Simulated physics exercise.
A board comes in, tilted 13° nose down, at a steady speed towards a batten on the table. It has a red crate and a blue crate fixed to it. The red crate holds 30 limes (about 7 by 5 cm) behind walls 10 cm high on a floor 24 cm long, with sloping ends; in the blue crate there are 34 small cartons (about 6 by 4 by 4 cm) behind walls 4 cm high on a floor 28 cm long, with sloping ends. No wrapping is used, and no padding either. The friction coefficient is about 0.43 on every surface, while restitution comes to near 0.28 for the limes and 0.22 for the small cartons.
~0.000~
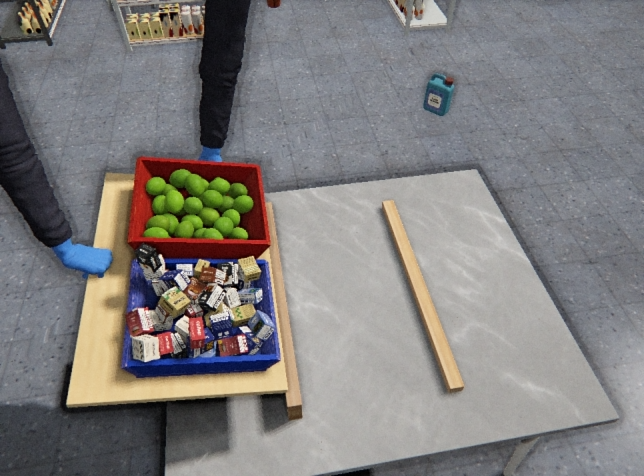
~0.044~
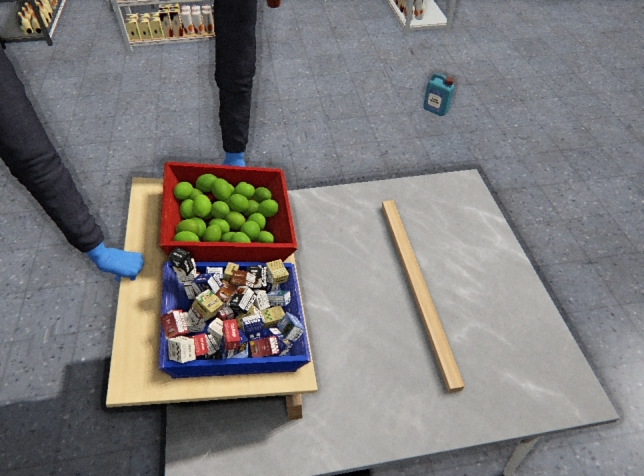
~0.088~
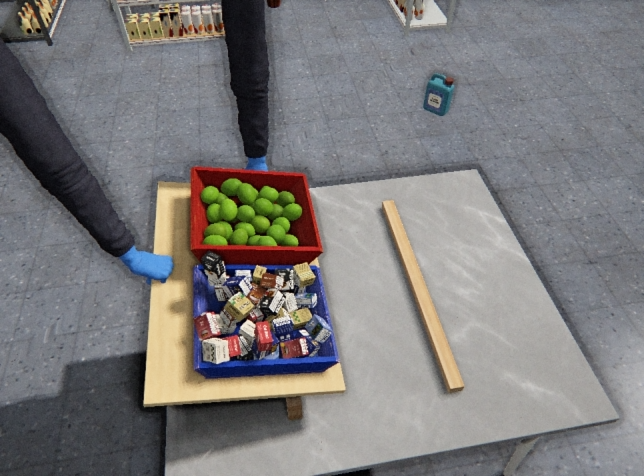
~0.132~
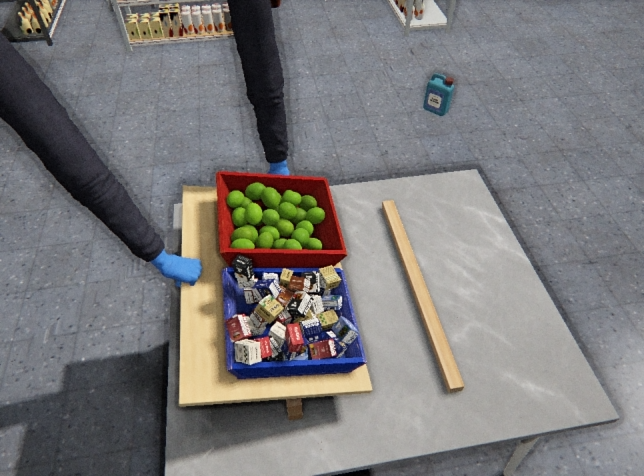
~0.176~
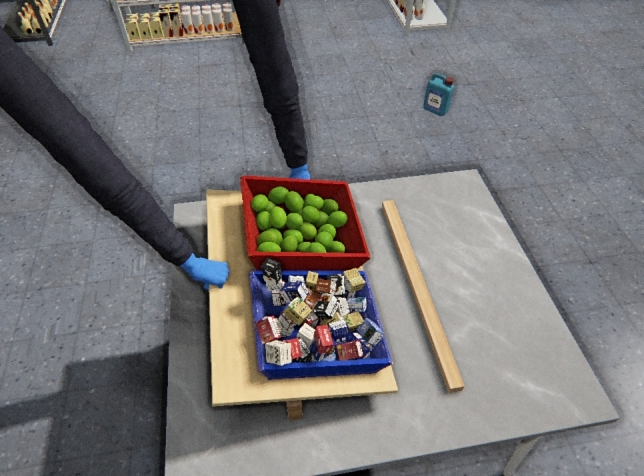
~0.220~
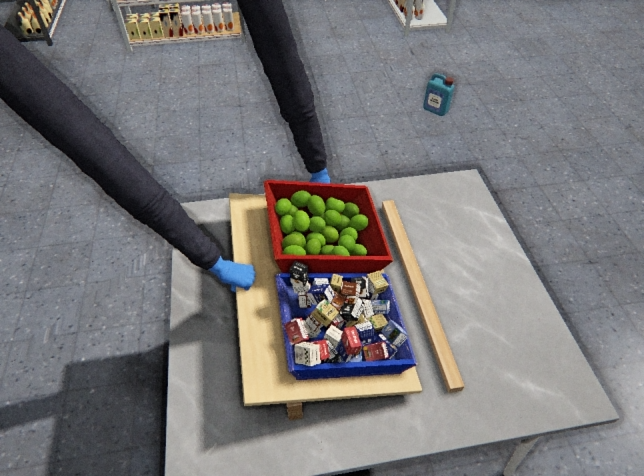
To begin with, two blue-gloved hands hold a wooden board at the left of a grey table, carrying a red crate of limes and a blue crate of small cartons. The arms then move the board steadily rightward, closing much of the gap to a wooden batten, both crates still full.
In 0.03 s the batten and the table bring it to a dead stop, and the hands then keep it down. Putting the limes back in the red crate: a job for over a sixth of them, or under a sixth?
Most likely not a full sixth of the load gets out.
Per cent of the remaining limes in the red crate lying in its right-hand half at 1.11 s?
70 percent, give or take.
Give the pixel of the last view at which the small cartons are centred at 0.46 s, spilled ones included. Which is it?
I'd say near (409, 314).
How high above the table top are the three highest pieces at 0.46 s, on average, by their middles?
About 18 cm.
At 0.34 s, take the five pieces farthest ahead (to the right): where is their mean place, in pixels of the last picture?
Roughly at (416, 279).
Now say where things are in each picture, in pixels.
In the first picture (we follow the rim corner now nearest the camera, unless another is named), red crate (by its farthest rim corner) at (257, 166); blue crate at (127, 364); 49 cm still to travel; nothing out yet.
In the second picture, red crate at (280, 170); blue crate at (164, 365); 41 cm still to travel.
In the third picture, red crate at (303, 175); blue crate at (199, 365); 33 cm still to travel.
In the fourth picture, red crate at (325, 179); blue crate at (232, 366); 25 cm still to travel.
In the fifth picture, red crate at (346, 183); blue crate at (263, 367); 17 cm still to travel.
In the sixth picture, red crate at (366, 187); blue crate at (293, 368); 9 cm still to travel; nothing out yet.
After 0.26 s, the board stops.
After 0.34 s, 0 of 30 out of the red crate and 1 of 34 out of the blue crate.
After 0.46 s, 0 of 30 out of the red crate and 9 of 34 out of the blue crate.
After 0.68 s, 0 of 30 out of the red crate and 12 of 34 out of the blue crate.
When it is over (at 1.11 s), 0 of 30 out of the red crate and 12 of 34 out of the blue crate. Asked share, 0 of 30, 0 per cent.
